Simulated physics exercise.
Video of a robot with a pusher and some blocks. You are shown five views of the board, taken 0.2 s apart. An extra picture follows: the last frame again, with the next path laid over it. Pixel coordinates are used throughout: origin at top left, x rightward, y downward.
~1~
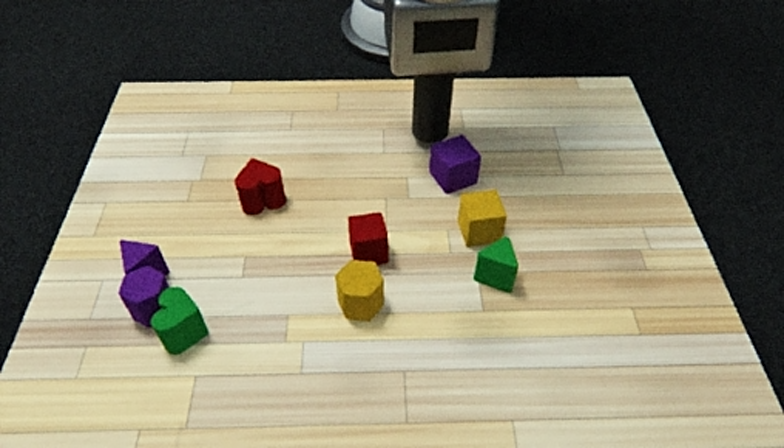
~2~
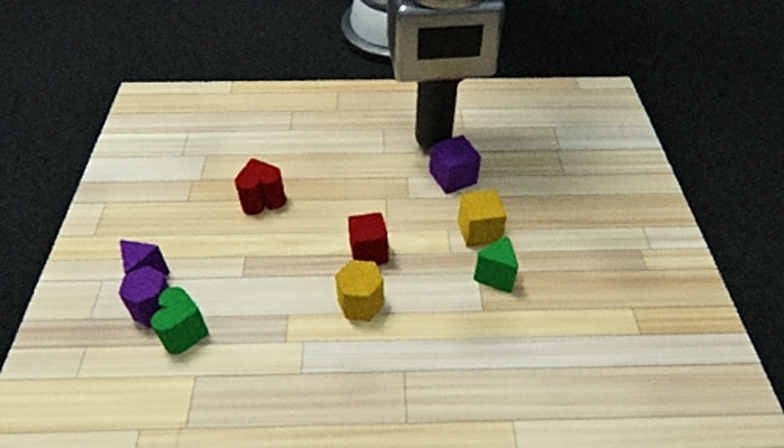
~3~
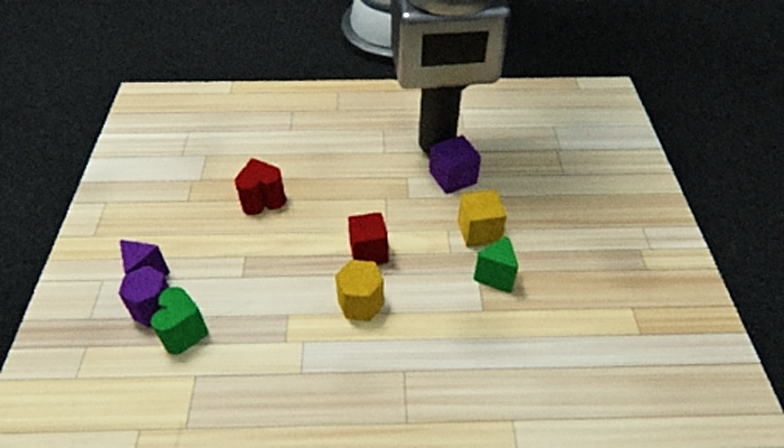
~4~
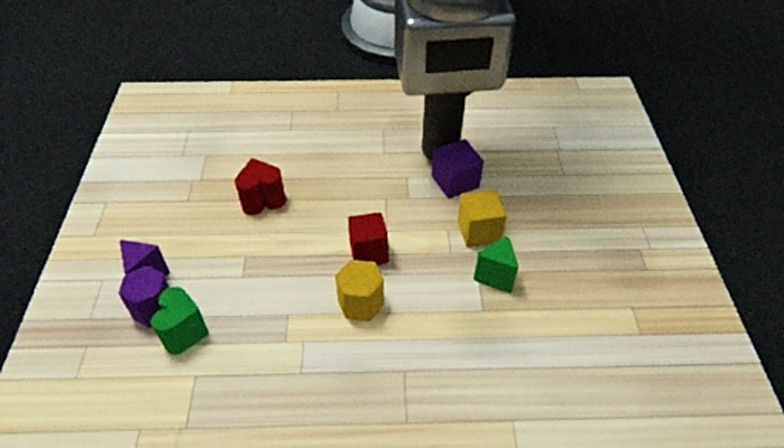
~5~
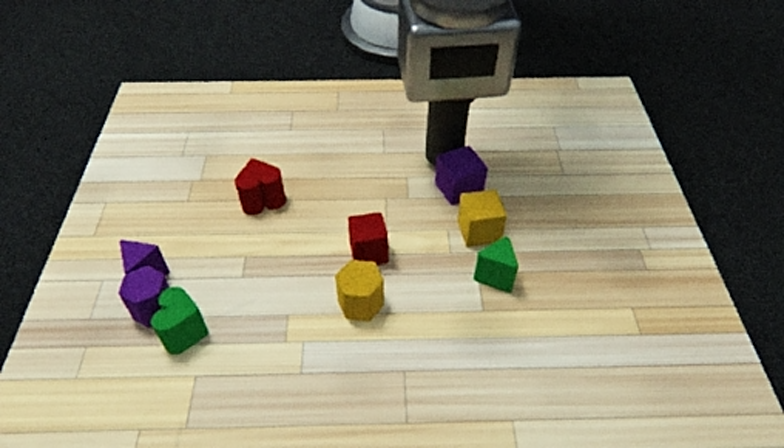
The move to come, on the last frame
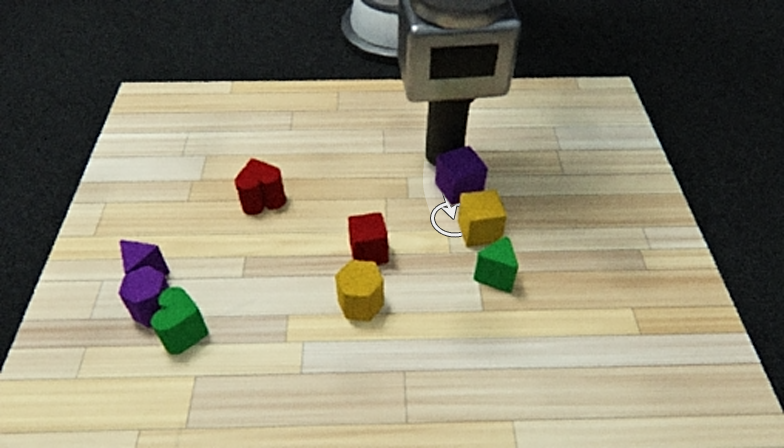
A robot arm with a dark pusher stands at the back of a pale wooden board, seen from above and in front against black surroundings. Beside it sit a purple cube, a yellow cube and a green triangular block, with red and yellow blocks mid-board and purple and green ones at left. The pusher edges forward and slightly right, nudging the purple cube toward the yellow one, while the camera stays still.
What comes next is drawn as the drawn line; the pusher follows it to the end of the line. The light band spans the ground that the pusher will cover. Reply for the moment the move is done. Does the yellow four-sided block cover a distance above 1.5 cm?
My answer is yes.
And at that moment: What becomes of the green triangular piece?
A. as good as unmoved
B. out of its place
I'll go with B - out of its place.
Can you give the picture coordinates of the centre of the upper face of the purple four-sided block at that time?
I'd say the purple four-sided block ends with its top centre at (488, 216).
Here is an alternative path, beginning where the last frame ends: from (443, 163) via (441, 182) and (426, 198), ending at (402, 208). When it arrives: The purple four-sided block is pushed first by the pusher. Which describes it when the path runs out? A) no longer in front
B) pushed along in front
That would be A.
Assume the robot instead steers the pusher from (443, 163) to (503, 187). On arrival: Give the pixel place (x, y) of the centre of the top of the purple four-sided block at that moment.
Top centre: (488, 184).
The line goes from (443, 163) over (444, 190) to (453, 219).
On the path given first. Halfway along, pusher at (445, 183); purple four-sided block at (472, 188); yellow four-sided block at (491, 215), turned 20° anticlockwise.
At the end, pusher at (454, 212); red four-sided block unmoved; purple four-sided block at (488, 216), turned 25° anticlockwise; yellow four-sided block at (519, 240), turned 35° anticlockwise; green triangular piece at (516, 272), turned 55° clockwise.
